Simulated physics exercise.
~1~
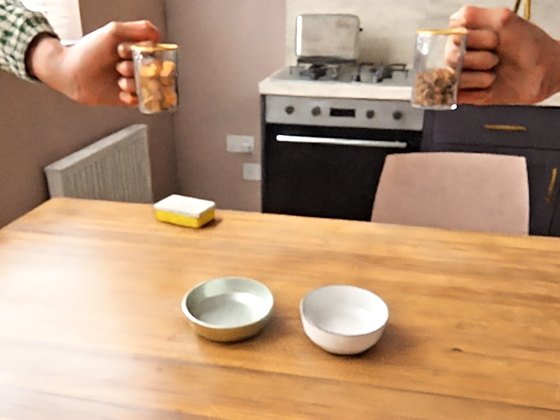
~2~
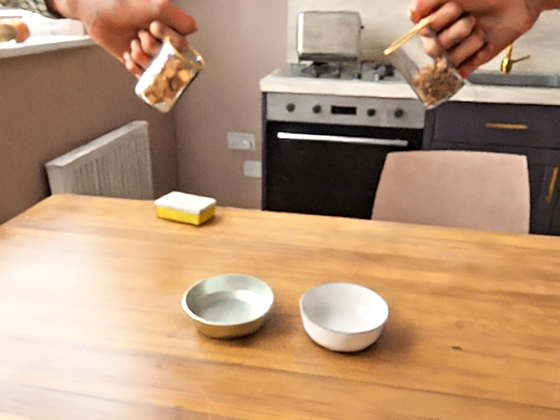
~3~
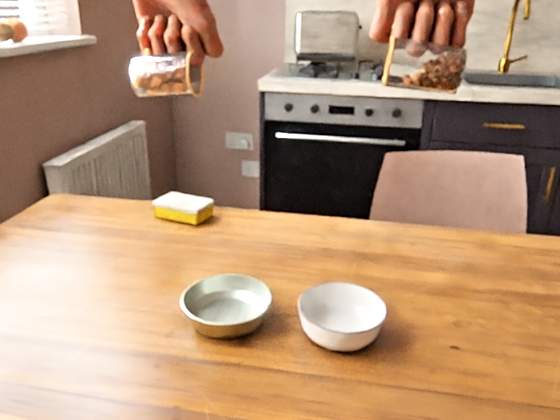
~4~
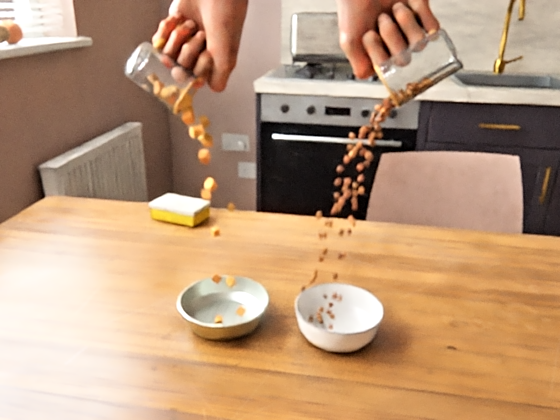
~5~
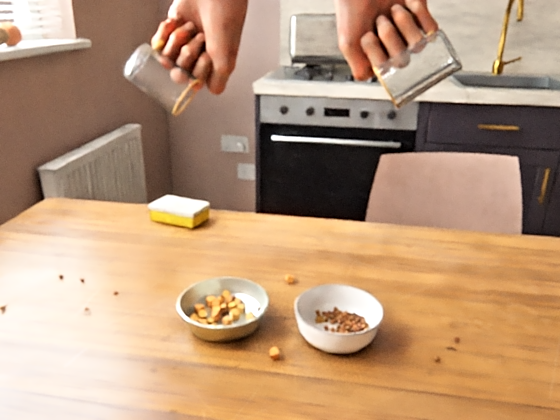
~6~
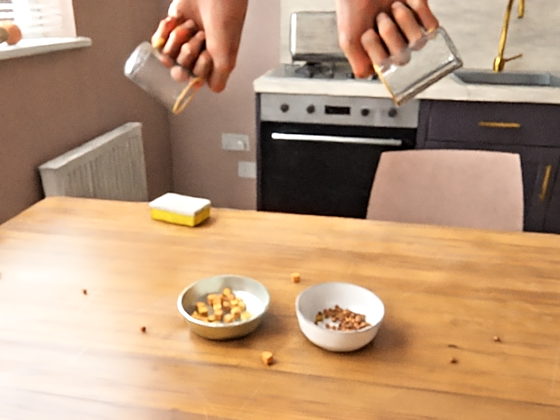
Kitchen table, two hands tipping glass cups of small brown pieces into two shallow bowls, most landing inside, some scattered on the wood.
